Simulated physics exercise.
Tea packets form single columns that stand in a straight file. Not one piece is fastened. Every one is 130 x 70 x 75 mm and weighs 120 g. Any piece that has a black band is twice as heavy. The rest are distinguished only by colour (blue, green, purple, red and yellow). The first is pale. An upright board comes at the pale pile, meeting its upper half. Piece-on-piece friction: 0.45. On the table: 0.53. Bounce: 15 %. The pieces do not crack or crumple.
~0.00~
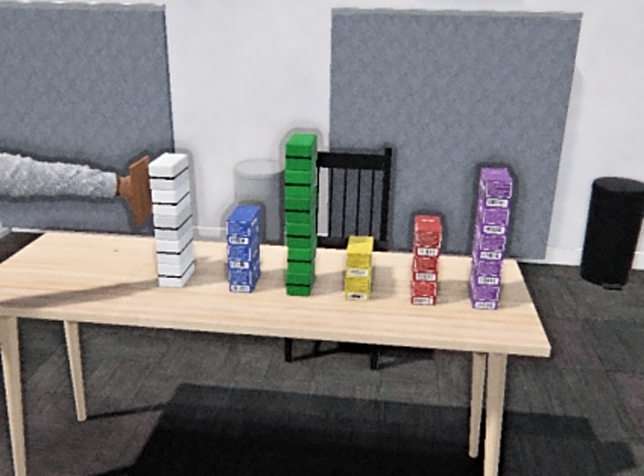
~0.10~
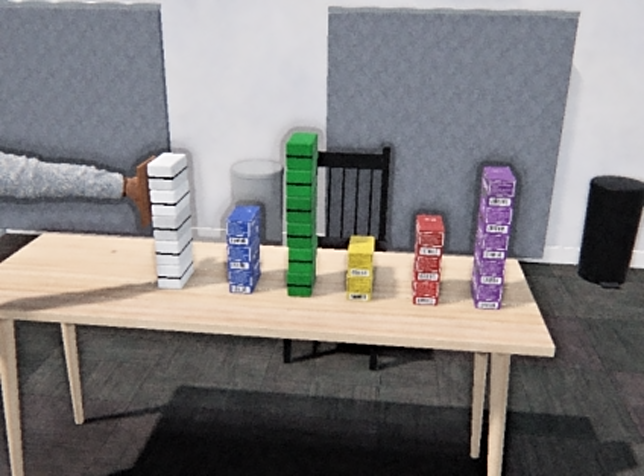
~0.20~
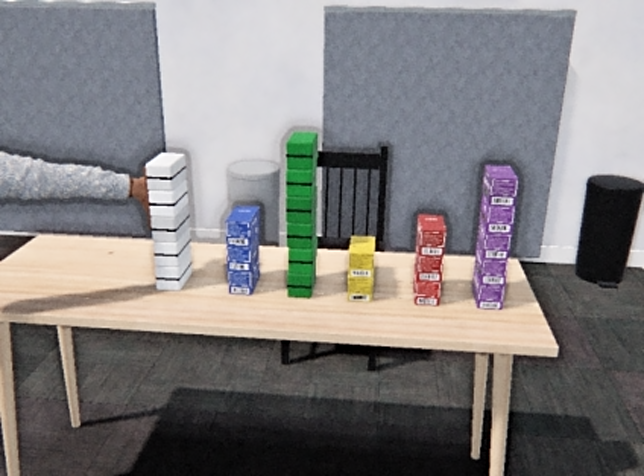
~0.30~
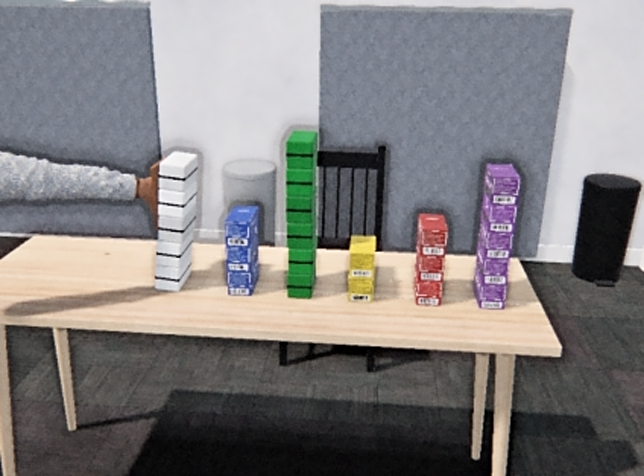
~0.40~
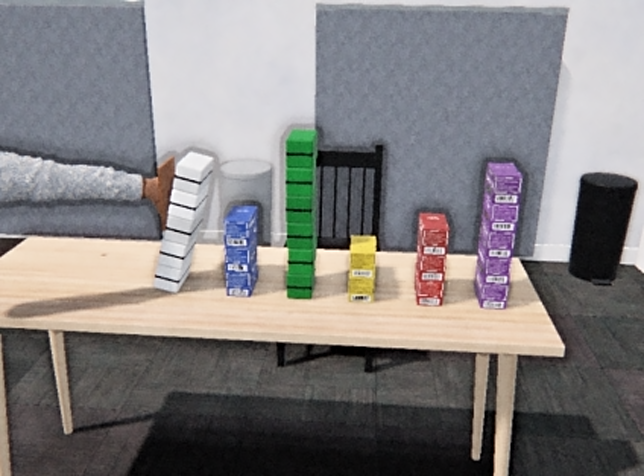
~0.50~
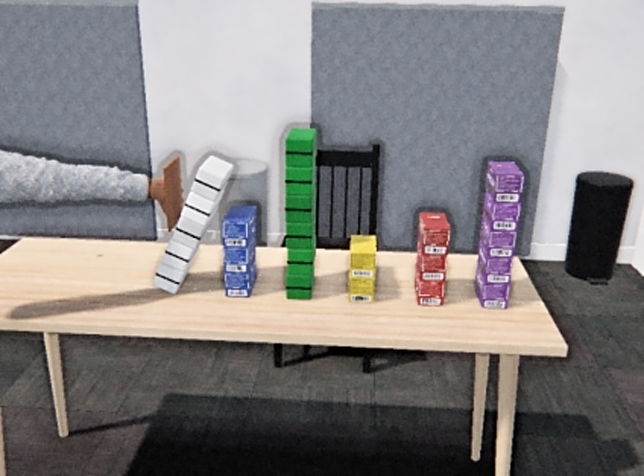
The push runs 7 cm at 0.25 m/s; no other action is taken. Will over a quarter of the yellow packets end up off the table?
I expect the share to stay beneath a fourth.
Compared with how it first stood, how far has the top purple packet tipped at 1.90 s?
About 160°.
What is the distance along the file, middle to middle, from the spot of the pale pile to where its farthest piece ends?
About 56 cm along the file.
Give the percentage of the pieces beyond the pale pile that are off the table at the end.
25 per cent.
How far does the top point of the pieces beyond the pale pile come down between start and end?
About 28 cm lower.
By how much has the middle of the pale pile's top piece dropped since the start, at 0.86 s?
8 cm lower.
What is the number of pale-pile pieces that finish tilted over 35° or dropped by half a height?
I count 5 pale pieces.
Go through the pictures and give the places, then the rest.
In the first frame (places mark the middle of the side facing us; the camera moves round a little), board (133, 189) 50 mm short; top yellow packet (358, 265); top purple packet (498, 194); the rest undisturbed.
Board (140, 190) 25 mm short; top yellow packet (360, 265), in the second frame.
Board (147, 191) 1 mm in; top yellow packet (361, 266), in the third frame.
Board (154, 191) 25 mm in, top of the pale pile leaning 6°; top yellow packet (362, 266); the rest undisturbed, in the fourth frame.
Board (161, 192) 50 mm in, top of the pale pile leaning 14°; top yellow packet (362, 266); the rest undisturbed, in the fifth frame.
Board (166, 192) 7 cm in, top of the pale pile leaning 24°; top yellow packet (363, 266); top green packet (299, 153); the rest undisturbed, in the sixth frame.
After 0.86 s, 5 of the pale pile down; none of the 2 yellow packets off the table (0 of 19 in all colours); top yellow packet unmoved; top blue packet leaning 18°.
After 1.36 s, 5 of the pale pile down; none of the 2 yellow packets off the table (0 of 19 in all colours); top yellow packet leaning 29°; top green packet upside down.
After 1.90 s, 5 of the pale pile down; none of the 2 yellow packets off the table (5 of 19 in all colours); top yellow packet leaning 69°, 7 cm lower; top purple packet upside down.
By the end (2.2 s), 5 of the pale pile down; none of the 2 yellow packets off the table (5 of 19 in all colours); top yellow packet leaning 69°, 7 cm lower; top purple packet on its side. That is 0 per cent. As the last picture would show them, middles, top yellow packet near (411, 280).
